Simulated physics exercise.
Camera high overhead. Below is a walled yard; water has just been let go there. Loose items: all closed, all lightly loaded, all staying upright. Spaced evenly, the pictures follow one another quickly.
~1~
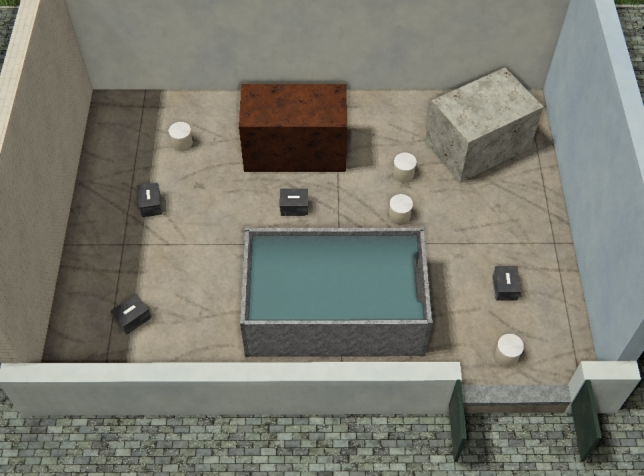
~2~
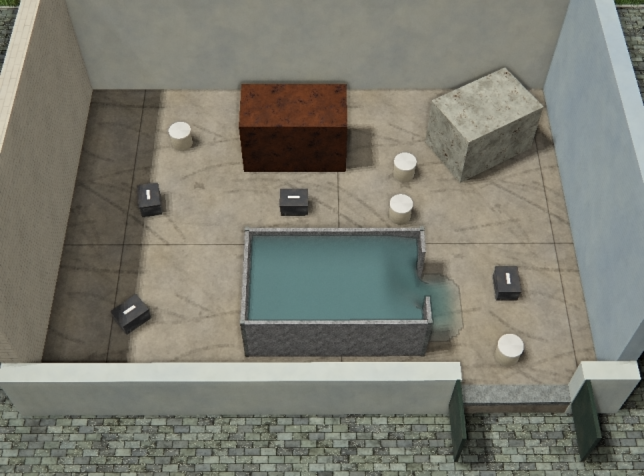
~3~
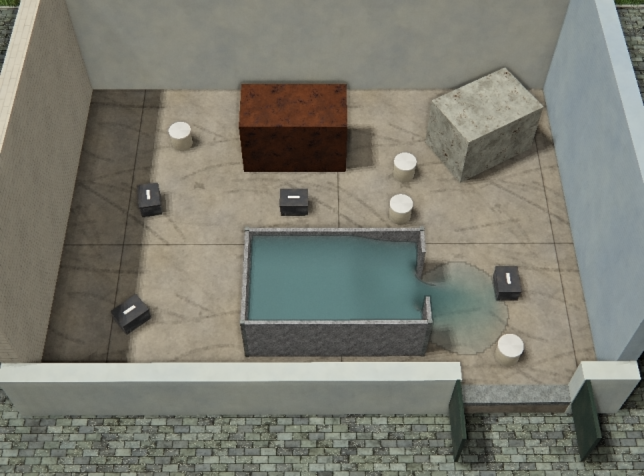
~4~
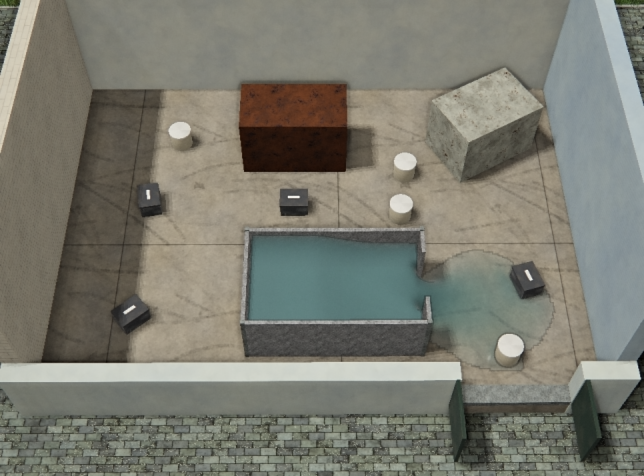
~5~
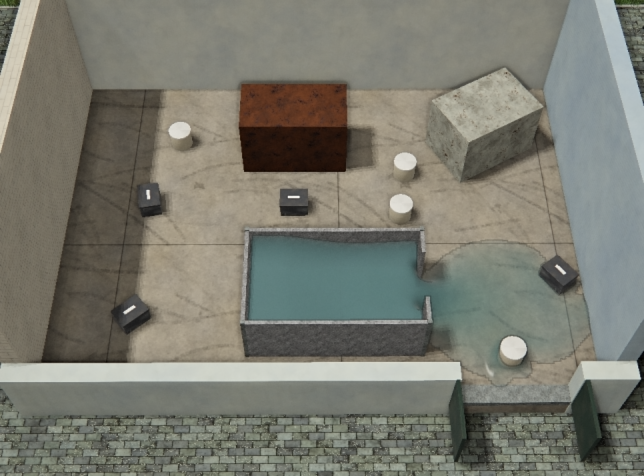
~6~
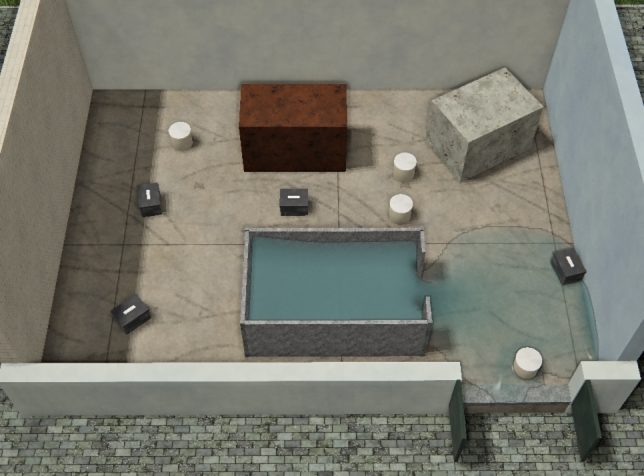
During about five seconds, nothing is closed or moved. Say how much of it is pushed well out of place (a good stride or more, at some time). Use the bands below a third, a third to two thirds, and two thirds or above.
It falls below a third.
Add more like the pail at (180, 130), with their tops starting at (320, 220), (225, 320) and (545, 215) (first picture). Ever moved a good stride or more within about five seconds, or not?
Taking them one at a time: Remains close, then remains close, then gets driven off.
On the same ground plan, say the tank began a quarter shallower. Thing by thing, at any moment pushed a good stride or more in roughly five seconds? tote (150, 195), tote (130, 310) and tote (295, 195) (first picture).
Object 1: Stayed below the mark. Object 2: Stayed below the mark. Object 3: Stayed below the mark.
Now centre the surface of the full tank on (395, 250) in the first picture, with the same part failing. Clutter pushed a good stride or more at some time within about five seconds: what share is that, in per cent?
Roughly 50 per cent.
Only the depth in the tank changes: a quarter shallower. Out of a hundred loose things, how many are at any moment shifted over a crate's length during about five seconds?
Roughly 20 per cent of them.
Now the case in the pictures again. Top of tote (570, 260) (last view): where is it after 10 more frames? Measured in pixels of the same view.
It ends up close to (560, 183).
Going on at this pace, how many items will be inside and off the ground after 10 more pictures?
By my tally, 1.
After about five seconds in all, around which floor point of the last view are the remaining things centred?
I'd say somewhere close to (301, 202).
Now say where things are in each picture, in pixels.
The first picture shows a tote at (508, 279), on the bottom; a pail at (511, 345) rests on the ground; 0 of 8 have shifted.
The second picture shows a tote at (508, 279), on the bottom; a pail at (511, 345), on the bottom; 0 of 8 have shifted.
The third picture shows a tote at (508, 279), on the bottom; a pail at (511, 345) rests on the ground; 0 of 8 have shifted.
The fourth picture shows a tote at (529, 276) rests on the ground, close to its start; a pail at (511, 345) rests on the ground; 1 of 8 have shifted.
The fifth picture shows a tote at (561, 270) rests on the ground, a stride from its start; a pail at (514, 348), on the bottom, close to its start; 1 of 8 have shifted.
The sixth picture shows a tote at (570, 262) rests on the ground, a stride from its start; a pail at (529, 359) rests on the ground, close to its start; 2 of 8 have shifted.
A moment on, 2 of 8 are well off their spots; 1 afloat.
Next, 2 of 8 are well off their spots; 1 afloat.
Later, 2 of 8 are well off their spots; 1 afloat.
In the end, 2 of 8 are well off their spots, and 2 have been at some point; 1 afloat.
